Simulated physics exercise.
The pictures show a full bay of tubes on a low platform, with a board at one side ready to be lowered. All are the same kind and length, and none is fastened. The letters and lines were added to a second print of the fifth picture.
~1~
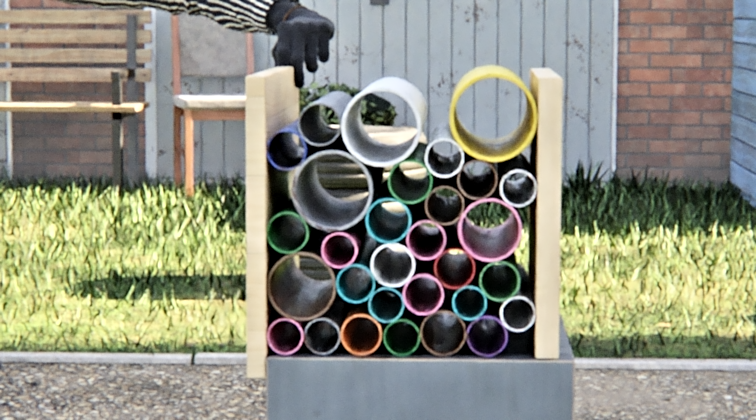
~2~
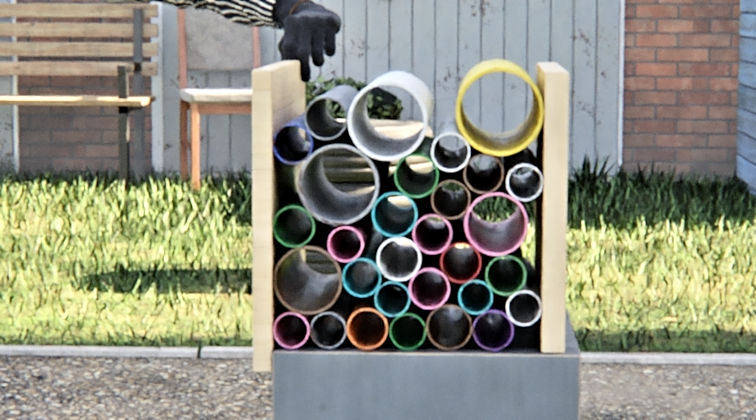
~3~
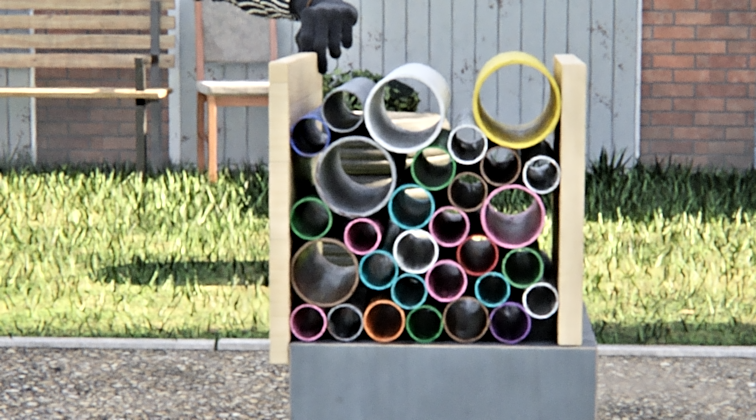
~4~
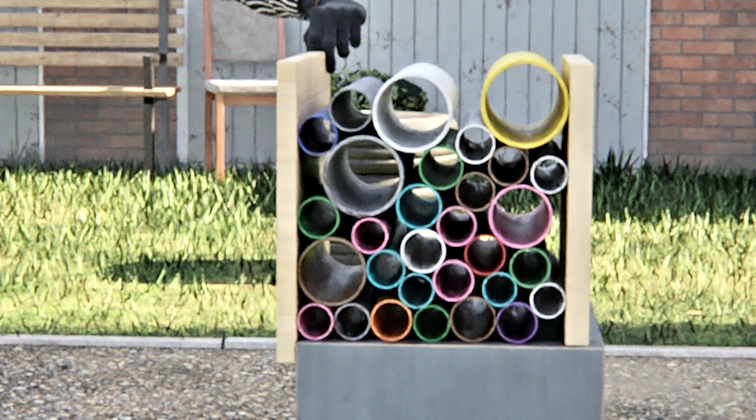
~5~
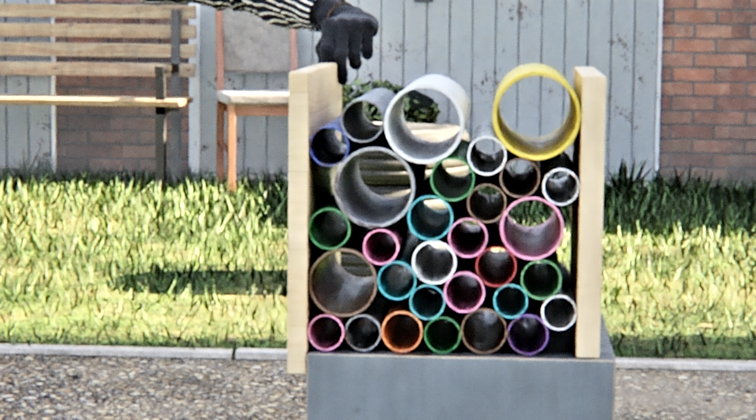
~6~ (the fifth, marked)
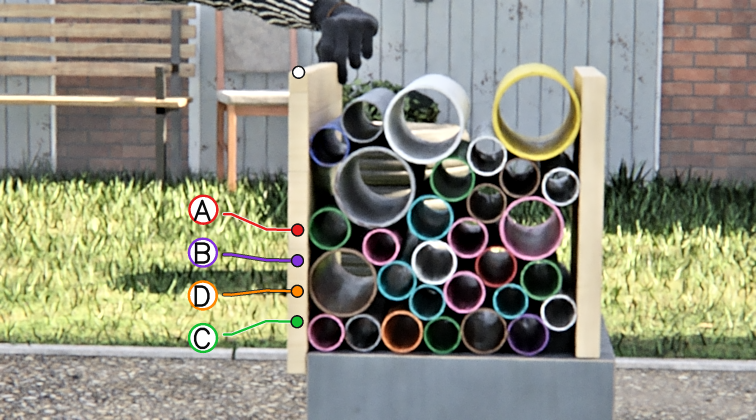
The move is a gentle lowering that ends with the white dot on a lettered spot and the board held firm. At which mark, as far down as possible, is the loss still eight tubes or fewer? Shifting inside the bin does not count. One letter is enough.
It can be let down to D.
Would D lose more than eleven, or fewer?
Fewer than eleven.
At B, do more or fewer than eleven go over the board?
It loses fewer than eleven.
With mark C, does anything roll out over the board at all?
Yes, at C.
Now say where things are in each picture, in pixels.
In the first picture, side board (275, 209); a purple tube (487, 336).
In the second picture, a purple tube (493, 331); a green tube (294, 227).
In the third picture, a red tube (478, 255); a pink tube (449, 226).
In the fourth picture, a grey tube (351, 110); side board (306, 194).
In the fifth picture, a purple tube (528, 335); a green tube (329, 229).
On the marked copy, A at (298, 230); B at (298, 261); C at (297, 322); D at (297, 291); the white dot at (299, 73).
Taking D. A third of the way, top of the board (308, 165).
Two thirds of the way, top of the board (308, 269).
When it is over, top of the board (308, 291), about five out over the board.
As for the rest, A two out over the board; B about five out over the board; C more than eight out over the board.
